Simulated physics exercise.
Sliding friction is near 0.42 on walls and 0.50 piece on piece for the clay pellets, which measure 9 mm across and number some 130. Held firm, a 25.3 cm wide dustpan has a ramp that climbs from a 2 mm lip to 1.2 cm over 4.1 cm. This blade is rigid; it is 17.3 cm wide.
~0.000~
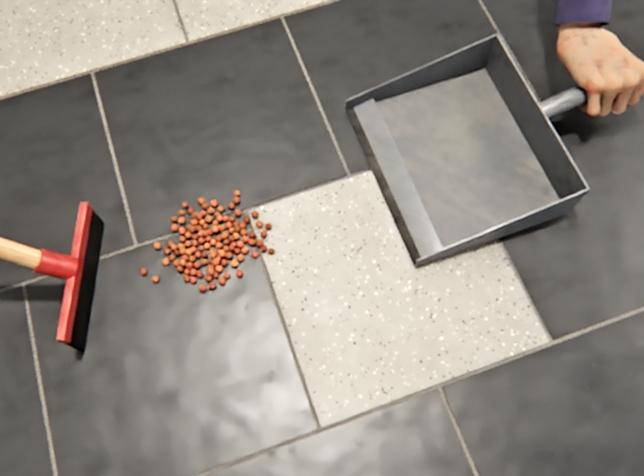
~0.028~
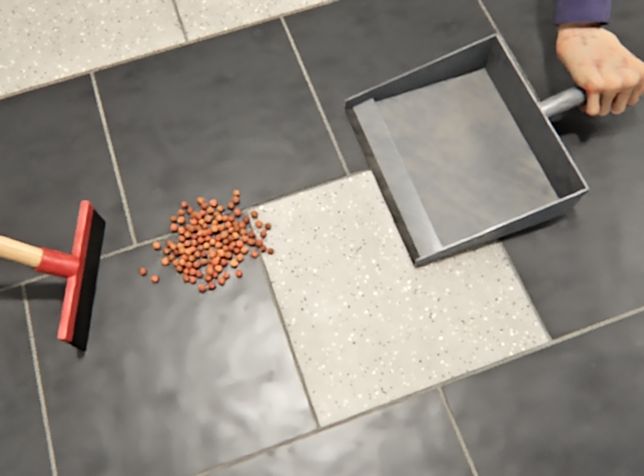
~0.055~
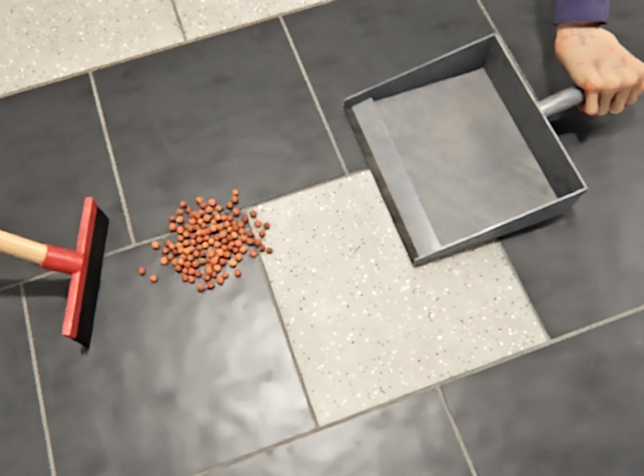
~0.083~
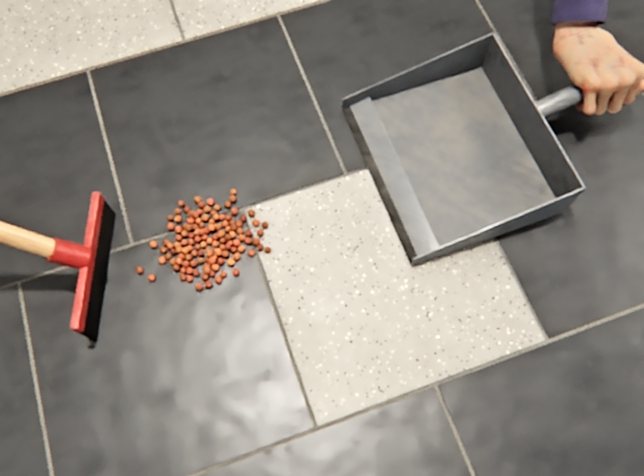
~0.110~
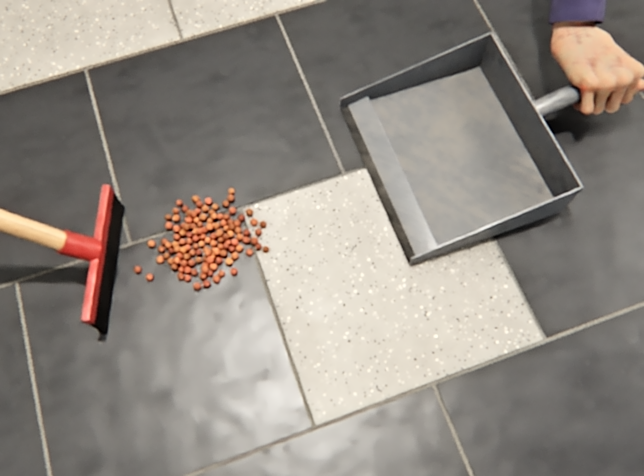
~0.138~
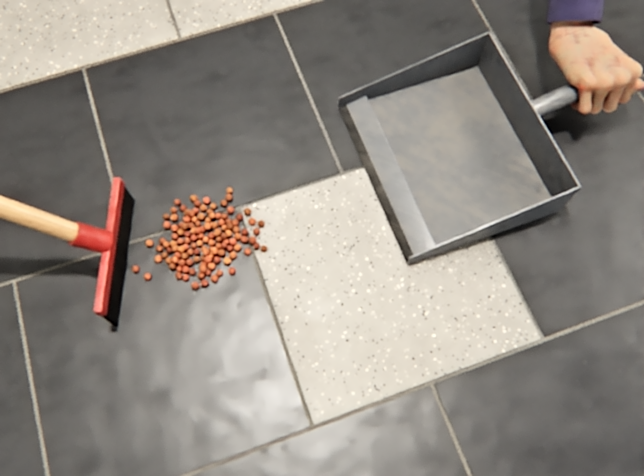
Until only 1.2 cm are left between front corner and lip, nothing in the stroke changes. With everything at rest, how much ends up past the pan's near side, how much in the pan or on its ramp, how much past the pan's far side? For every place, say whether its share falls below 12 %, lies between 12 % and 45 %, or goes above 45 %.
Near side: A sprinkling; pan: A sprinkling; far side: A sprinkling.
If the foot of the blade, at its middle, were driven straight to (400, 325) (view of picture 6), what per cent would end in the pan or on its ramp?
Close to 0 in a hundred.
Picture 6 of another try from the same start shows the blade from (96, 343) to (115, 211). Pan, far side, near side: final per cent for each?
Pan 0; far 0; near 35.
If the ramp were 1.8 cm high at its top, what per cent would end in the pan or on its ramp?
I'd expect close to 0 per cent.
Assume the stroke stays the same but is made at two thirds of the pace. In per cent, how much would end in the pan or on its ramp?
It would be around 0 per cent.
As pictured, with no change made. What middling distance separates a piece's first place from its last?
20 cm, roughly.
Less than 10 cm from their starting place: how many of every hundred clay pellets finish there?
25 percent, roughly.
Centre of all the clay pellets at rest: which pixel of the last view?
Resting centre estimate: Around (355, 205).
Then, at 0.38 s, middle of the blade 19 cm from the lip; 0 % over the lip, far side 0 %, near side 0 %.
After 0.54 s, middle of the blade 9 cm from the lip; 0 % over the lip, far side 0 %, near side 0 %.
Then, at 0.82 s, middle of the blade 4 cm from the lip; 0 % over the lip, far side 0 %, near side 0 %.
In the end, at 1.1 s, near side 0 %, pan 0 %, far side 0 %, in front of the lip or behind the blade 95 %.
